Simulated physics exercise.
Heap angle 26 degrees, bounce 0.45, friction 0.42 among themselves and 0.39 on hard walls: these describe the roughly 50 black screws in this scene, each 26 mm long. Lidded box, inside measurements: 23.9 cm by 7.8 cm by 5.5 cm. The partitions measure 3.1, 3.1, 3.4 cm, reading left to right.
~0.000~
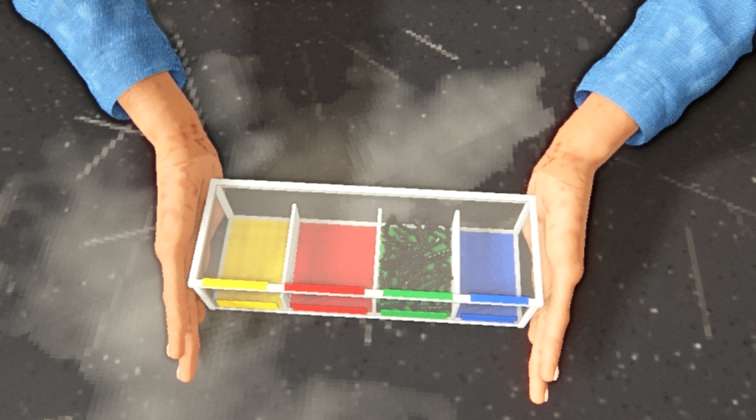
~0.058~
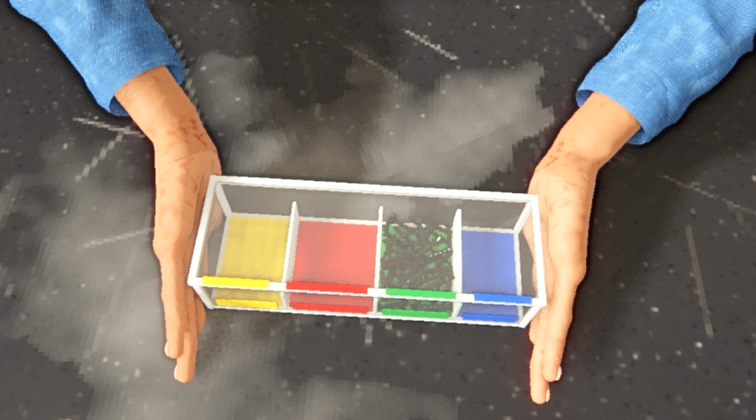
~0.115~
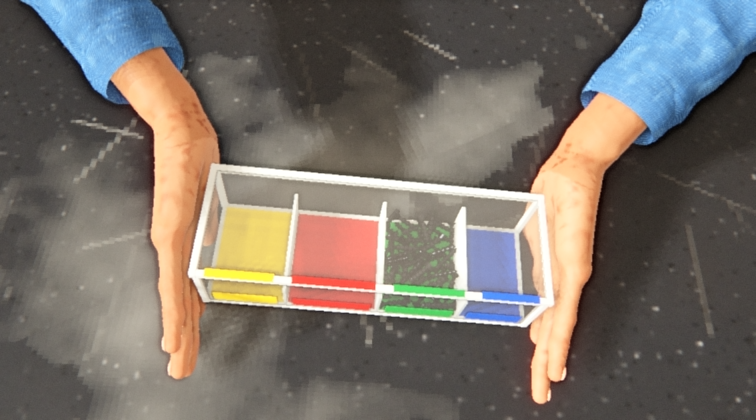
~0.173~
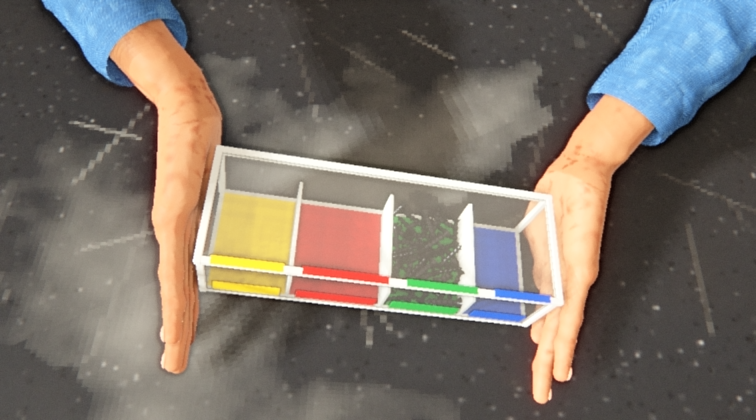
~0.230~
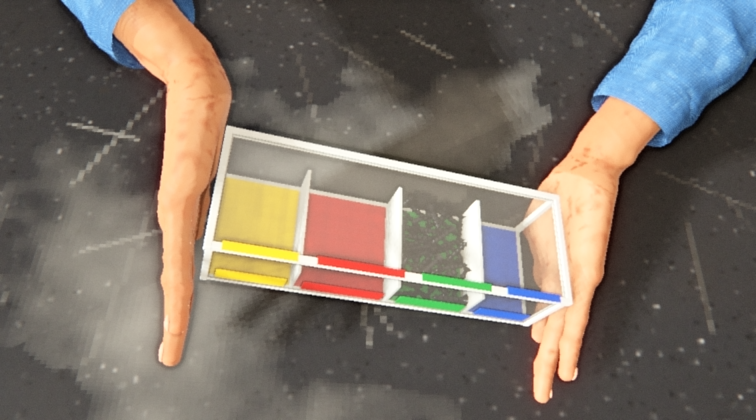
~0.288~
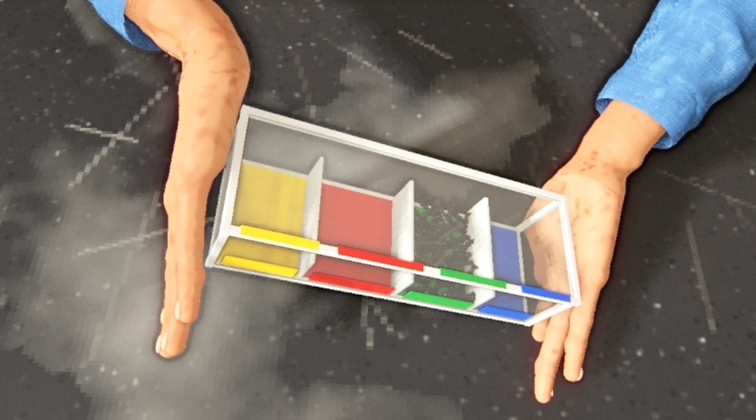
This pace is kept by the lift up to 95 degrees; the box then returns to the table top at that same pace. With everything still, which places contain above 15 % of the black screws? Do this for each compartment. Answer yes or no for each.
Red compartment: No, blue compartment: Yes, green compartment: Yes, yellow compartment: No.
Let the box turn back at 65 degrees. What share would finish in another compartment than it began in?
I'd say close to 5 percent.
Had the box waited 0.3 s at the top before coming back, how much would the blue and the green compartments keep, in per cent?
Blue 45, green 55.
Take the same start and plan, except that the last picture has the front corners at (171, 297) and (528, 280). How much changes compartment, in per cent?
It would come to roughly 60 percent.
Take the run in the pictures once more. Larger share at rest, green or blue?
The green one.
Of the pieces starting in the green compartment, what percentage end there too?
It works out to near 60 percent.
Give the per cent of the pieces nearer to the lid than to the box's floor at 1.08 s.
Around 50 in a hundred, give or take.
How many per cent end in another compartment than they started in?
Share changed: Approx. 40 %.
After 1.08 s, tilt 94 degrees; blue 25 %, green 75 %.
Then, at 1.61 s, tilt 40 degrees; blue 40 %, green 60 %.
After 2.20 s, tilt 0 degrees; blue 40 %, green 60 %.
At rest (2.5 s), red 0 %, blue 40 %, green 60 %, yellow 0 %.
